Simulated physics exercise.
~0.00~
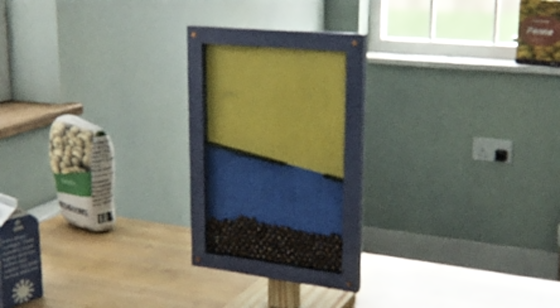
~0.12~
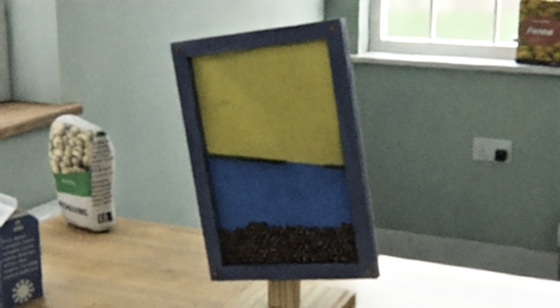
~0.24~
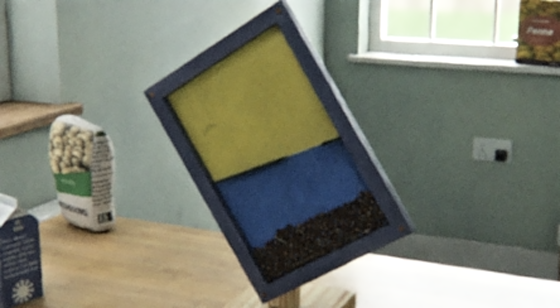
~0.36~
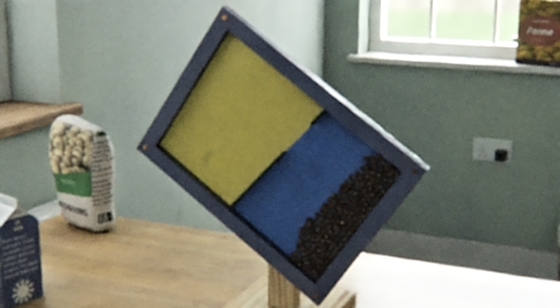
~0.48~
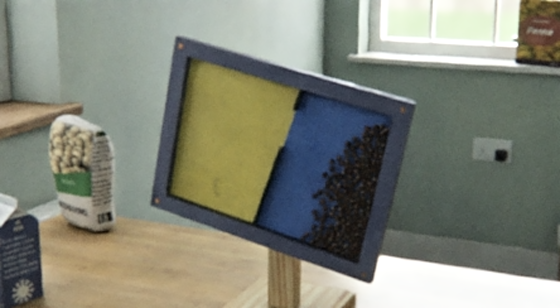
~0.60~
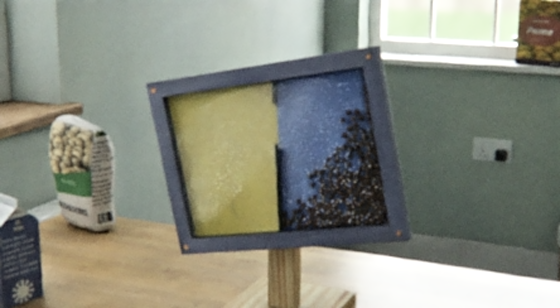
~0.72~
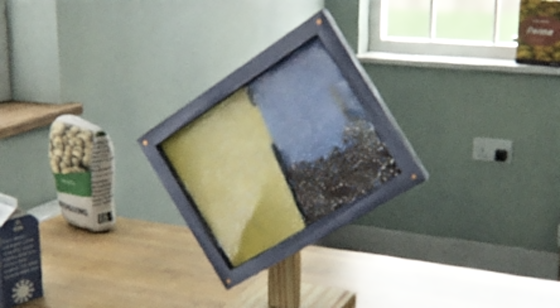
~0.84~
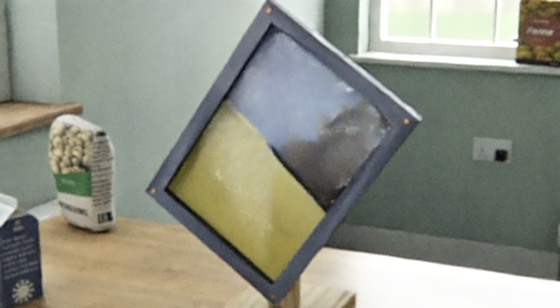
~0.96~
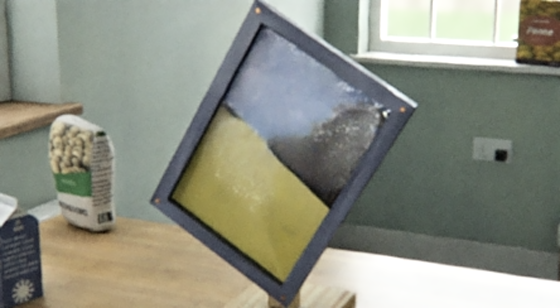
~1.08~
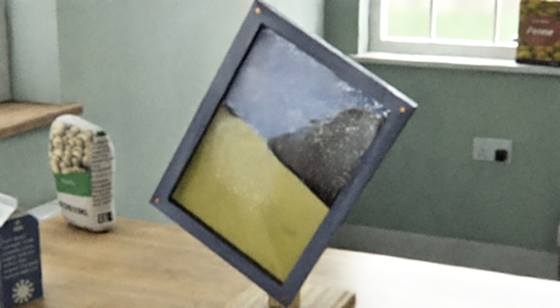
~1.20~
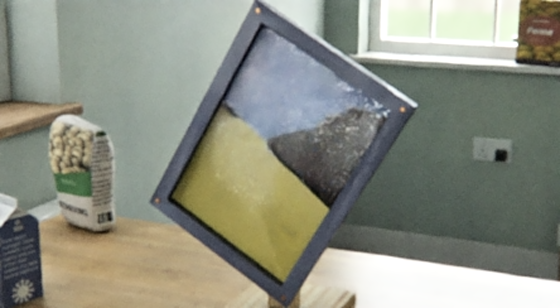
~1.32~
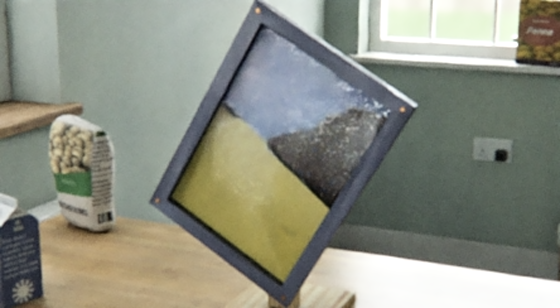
To begin with, a dark-framed case with a clear front stands upright on a wooden post, yellow above and blue below, with small dark beads piled along the bottom of the blue part. The case starts tipping anticlockwise, and the beads shift toward the lower part of the blue area. It turns onto its side, yellow on the left, with the beads heaped at the right. Turning further, it carries the blue part upward while the beads slide within it. Finally the case stops tilted, nearly upside down, and the beads rest in the blue part, with none in the yellow.
